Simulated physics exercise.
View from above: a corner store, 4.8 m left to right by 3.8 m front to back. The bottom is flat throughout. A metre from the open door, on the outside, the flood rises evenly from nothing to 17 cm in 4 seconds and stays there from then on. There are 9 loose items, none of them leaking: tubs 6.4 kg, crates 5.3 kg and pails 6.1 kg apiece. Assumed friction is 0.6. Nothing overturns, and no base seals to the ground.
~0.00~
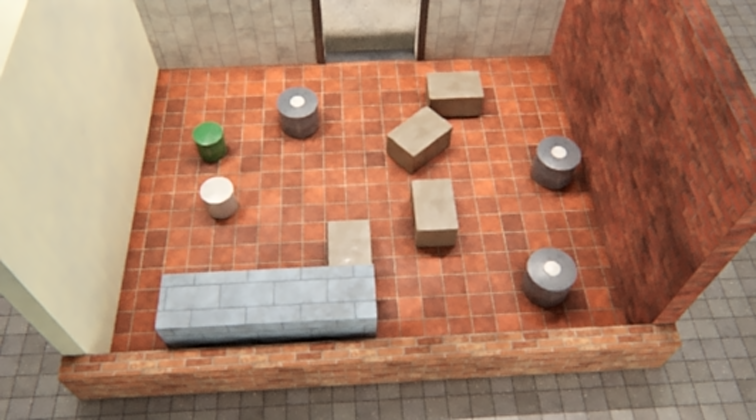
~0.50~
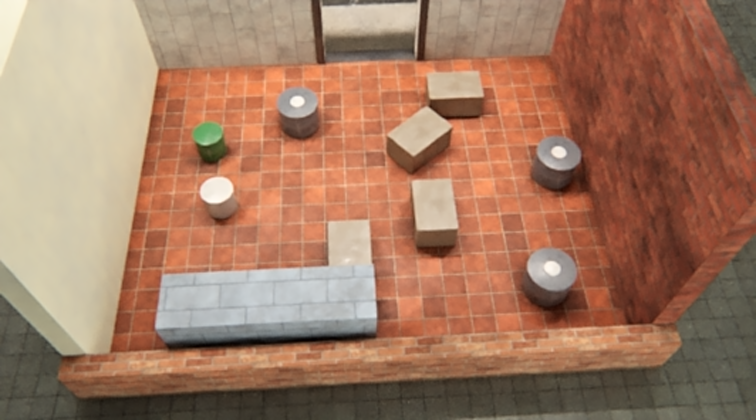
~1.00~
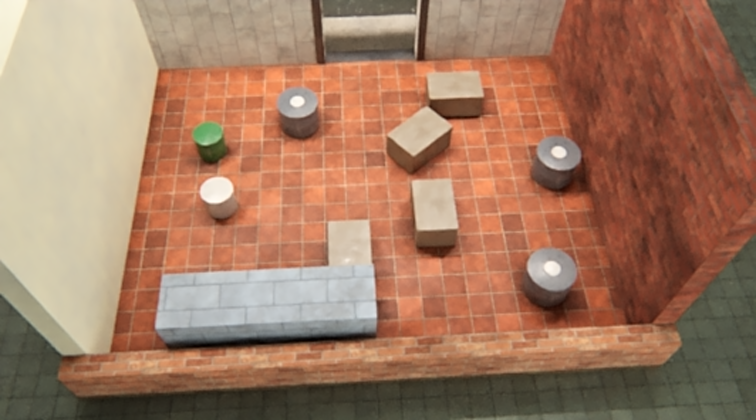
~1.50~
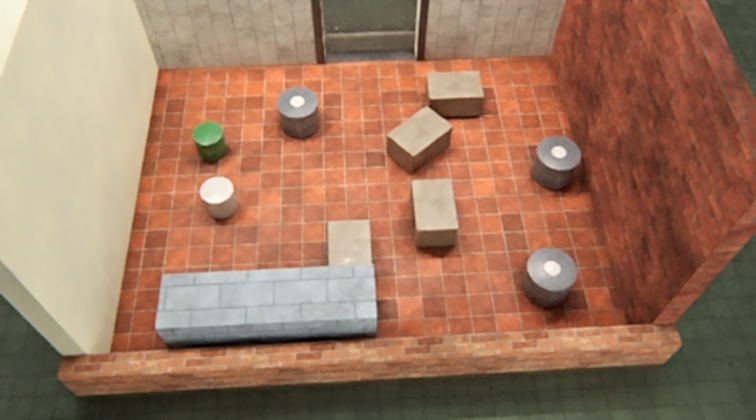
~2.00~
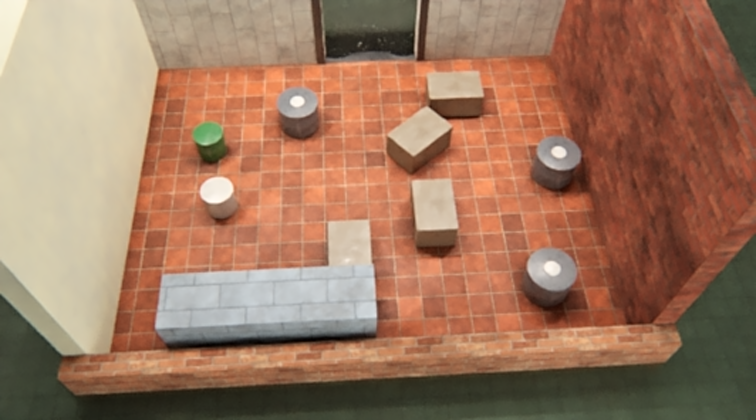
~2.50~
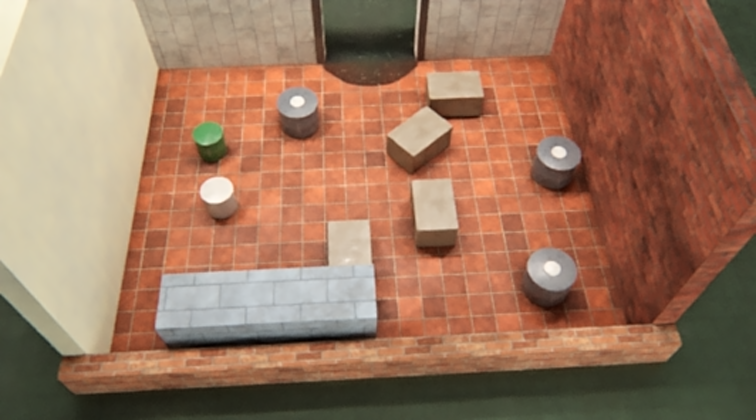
A tiled room with scattered blocks, drums and pails stayed still while dark water slowly rose over the paving outside, then began to spread in a small patch through the open doorway.
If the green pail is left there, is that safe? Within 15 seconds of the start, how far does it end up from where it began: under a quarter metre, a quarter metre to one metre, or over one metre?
It winds up nearby.
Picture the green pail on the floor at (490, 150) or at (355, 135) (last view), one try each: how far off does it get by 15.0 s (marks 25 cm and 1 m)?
In turn: It hardly budges; it goes a long way.
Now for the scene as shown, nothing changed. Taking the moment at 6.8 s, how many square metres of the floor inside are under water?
About 14 m2 is covered.
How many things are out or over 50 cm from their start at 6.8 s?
By then the count is 3.
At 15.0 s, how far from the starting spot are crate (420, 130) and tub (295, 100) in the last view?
Respectively 150 and 50 centimetres.
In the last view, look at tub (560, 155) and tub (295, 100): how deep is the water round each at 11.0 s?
Depth approx. 6 cm / 4 cm.
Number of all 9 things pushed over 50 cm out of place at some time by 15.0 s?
Count: 7.
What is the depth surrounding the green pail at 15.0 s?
Roughly 5 cm deep.
After 3.5 s the green pail is near (208, 133), 0.0 m from its start, aground; 0 afloat.
After 6.8 s the green pail is near (208, 133), 0.0 m from its start, aground; 2 afloat.
After 11.0 s the green pail is near (208, 133), 0.0 m from its start, aground; 7 afloat.
After 15.0 s the green pail is near (207, 133), 0.0 m from its start, aground; 7 afloat.
